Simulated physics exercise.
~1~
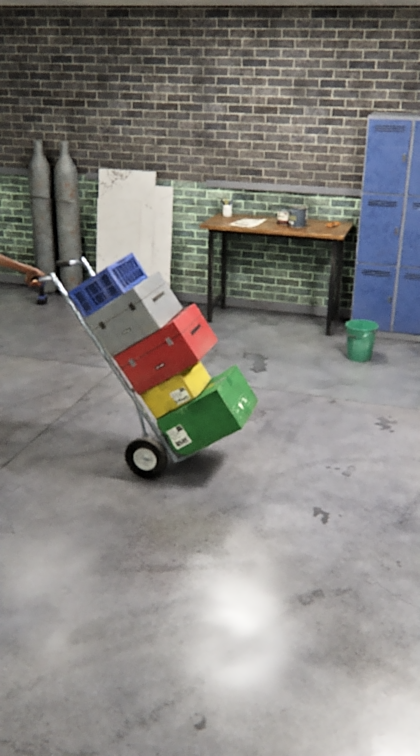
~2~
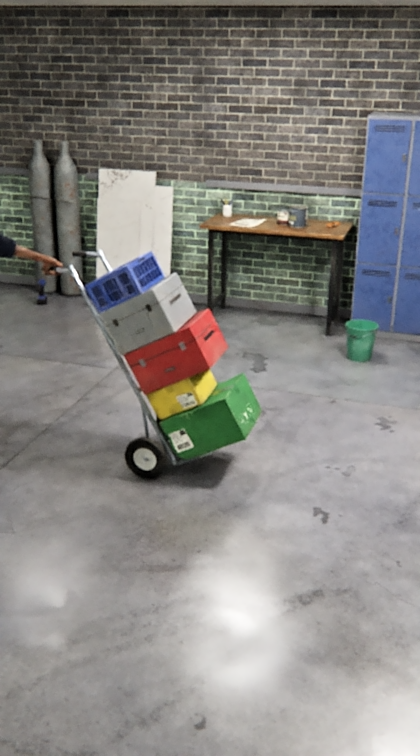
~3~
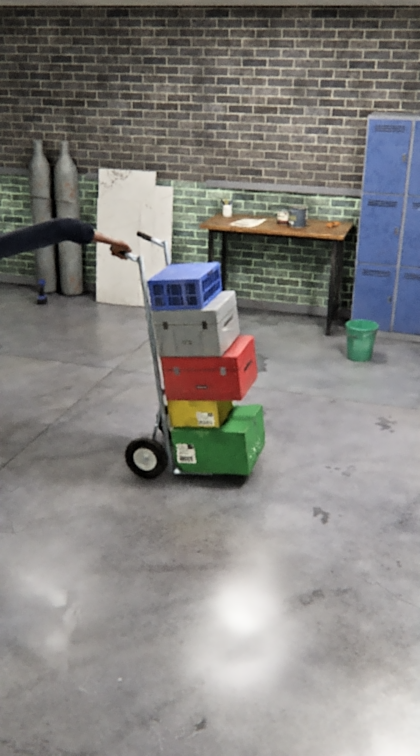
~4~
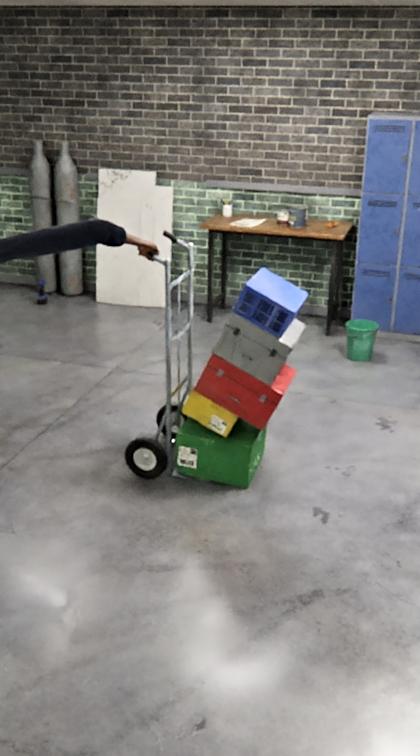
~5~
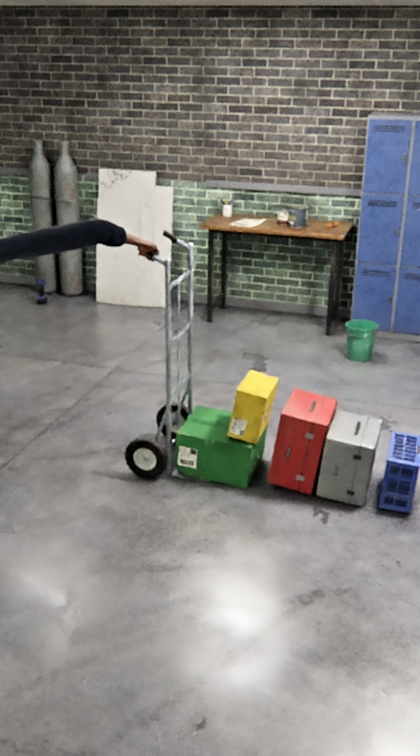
A loaded sack truck swings upright, and its upper boxes topple right, leaving green in place.
